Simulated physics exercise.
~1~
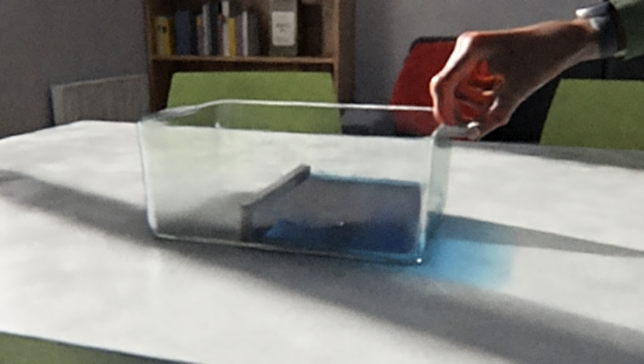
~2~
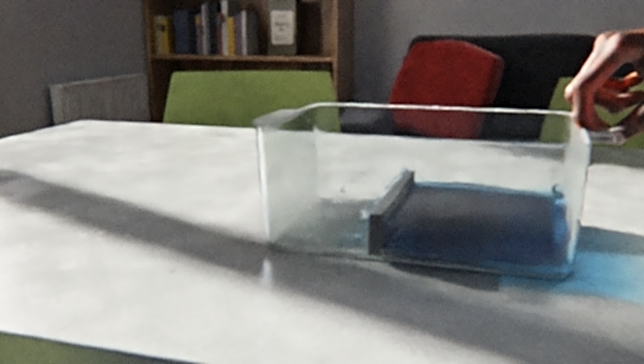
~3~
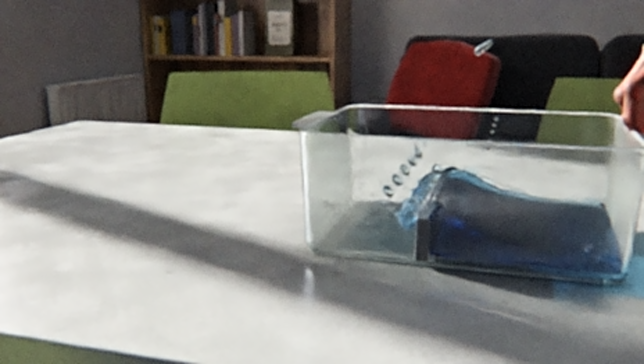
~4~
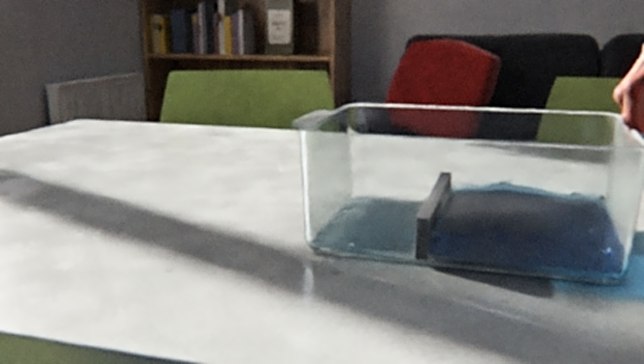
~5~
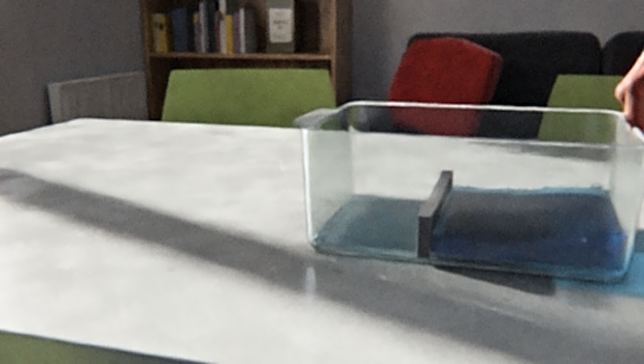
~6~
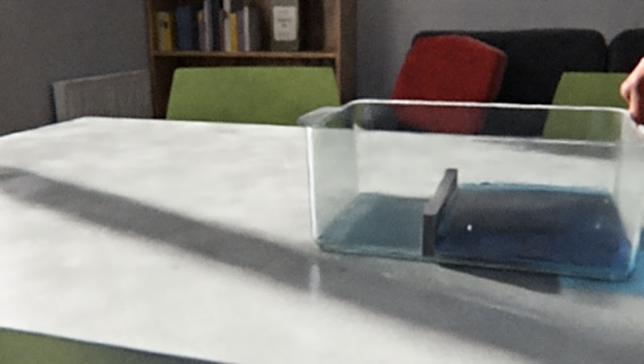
To begin with, a clear rectangular container stands on a pale table, a dark divider inside it and blue water filling the part on the right, while a hand grips its right rim. The hand pulls the container to the right across the tabletop. As it nears its stopping place, the water surges left and splashes over the divider, throwing droplets into the left part. The container then stays put while the water settles. It ends with a shallow layer lying left of the upright divider and most of the water still on the right.
